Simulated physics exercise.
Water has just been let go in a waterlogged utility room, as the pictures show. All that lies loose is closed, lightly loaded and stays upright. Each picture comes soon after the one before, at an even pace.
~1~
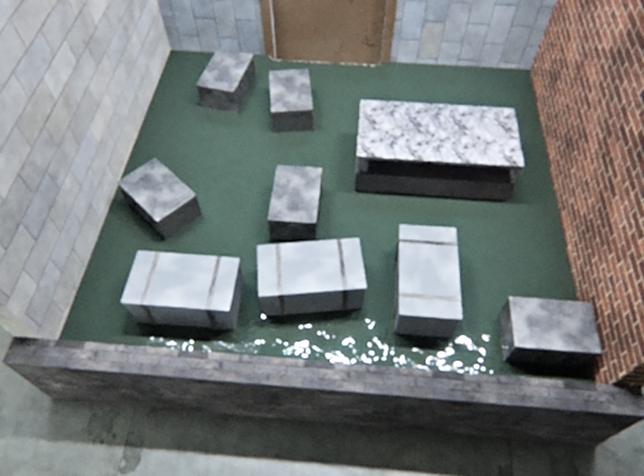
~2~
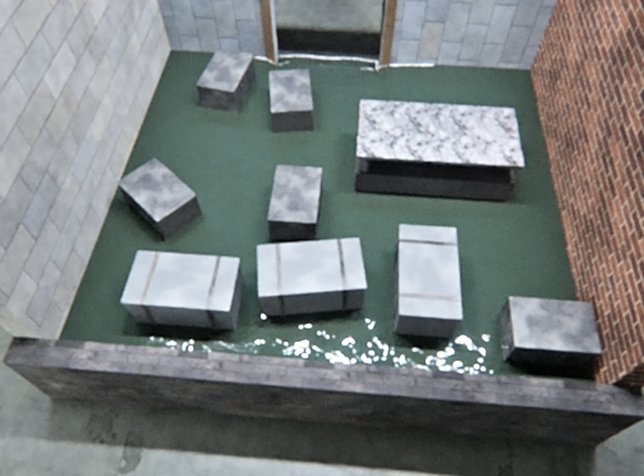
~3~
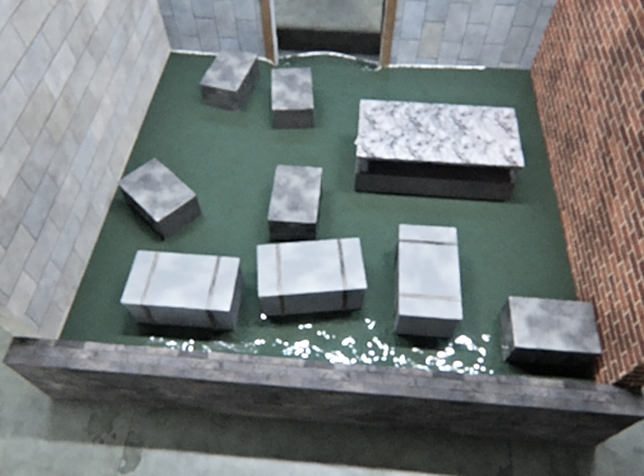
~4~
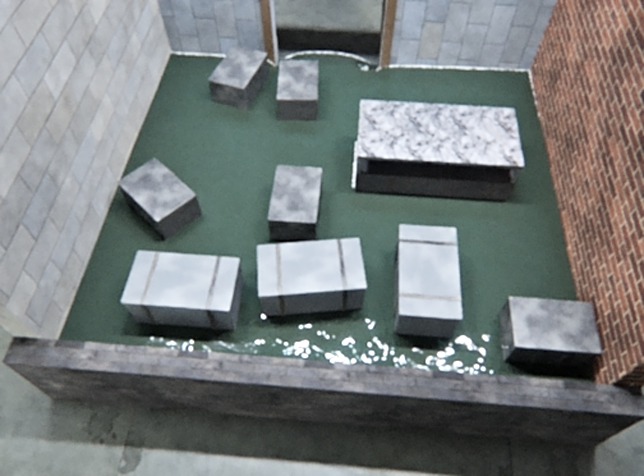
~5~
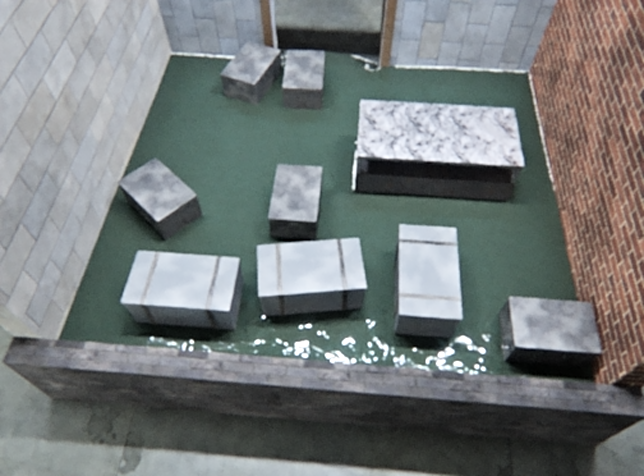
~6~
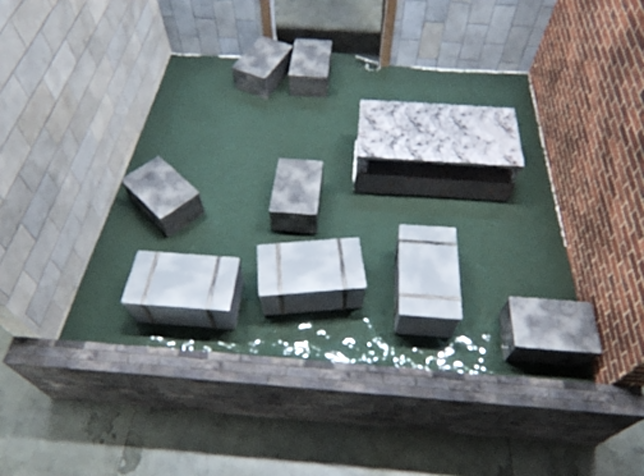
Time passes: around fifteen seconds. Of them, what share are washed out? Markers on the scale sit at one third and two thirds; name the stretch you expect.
The stretch between one and two thirds.
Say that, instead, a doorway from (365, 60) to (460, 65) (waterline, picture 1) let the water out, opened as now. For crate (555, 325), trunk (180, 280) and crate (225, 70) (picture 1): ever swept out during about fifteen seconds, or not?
Looking at them in turn, number one is held back, number two is held back, and number three is flushed away.
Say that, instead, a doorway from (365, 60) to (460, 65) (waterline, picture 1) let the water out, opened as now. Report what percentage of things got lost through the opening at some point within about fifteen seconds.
Some 40 per cent of the things, roughly.
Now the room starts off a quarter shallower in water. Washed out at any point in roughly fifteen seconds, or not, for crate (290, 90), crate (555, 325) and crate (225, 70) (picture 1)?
Respectively: Exited / remained / exited.
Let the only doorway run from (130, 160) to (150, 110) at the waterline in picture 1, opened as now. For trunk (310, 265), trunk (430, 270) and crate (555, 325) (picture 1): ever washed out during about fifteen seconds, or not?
The first doesn't get out, the second doesn't get out, the last doesn't get out.
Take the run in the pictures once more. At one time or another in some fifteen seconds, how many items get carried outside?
It comes out at 4.
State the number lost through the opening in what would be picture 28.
The answer here is 3.
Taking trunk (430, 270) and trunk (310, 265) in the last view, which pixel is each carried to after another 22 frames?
Near (380, 236) and (281, 176).
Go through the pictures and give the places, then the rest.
The first picture shows a crate at (290, 90), afloat; a crate at (225, 69), afloat; 0 of 8 have shifted.
The second picture shows a crate at (290, 90), afloat; a crate at (226, 69) floats; 0 of 8 have shifted.
The third picture shows a crate at (292, 88), afloat, close to its start; a crate at (229, 69), afloat, close to its start; 1 of 8 have shifted.
The fourth picture shows a crate at (298, 79) floats, close to its start; a crate at (238, 66), afloat, close to its start; 2 of 8 have shifted.
The fifth picture shows a crate at (304, 69) floats, a stride from its start; a crate at (251, 62) floats, close to its start; 2 of 8 have shifted.
The sixth picture shows a crate at (311, 57) floats, a stride from its start; a crate at (263, 56) floats, a stride from its start; 3 of 8 have shifted.
A moment on, 1 of 8 are out; 7 afloat.
Next, 2 of 8 are out; 6 afloat.
Later, 3 of 8 are out; 5 afloat.
In the end, 4 of 8 are out; 4 afloat.
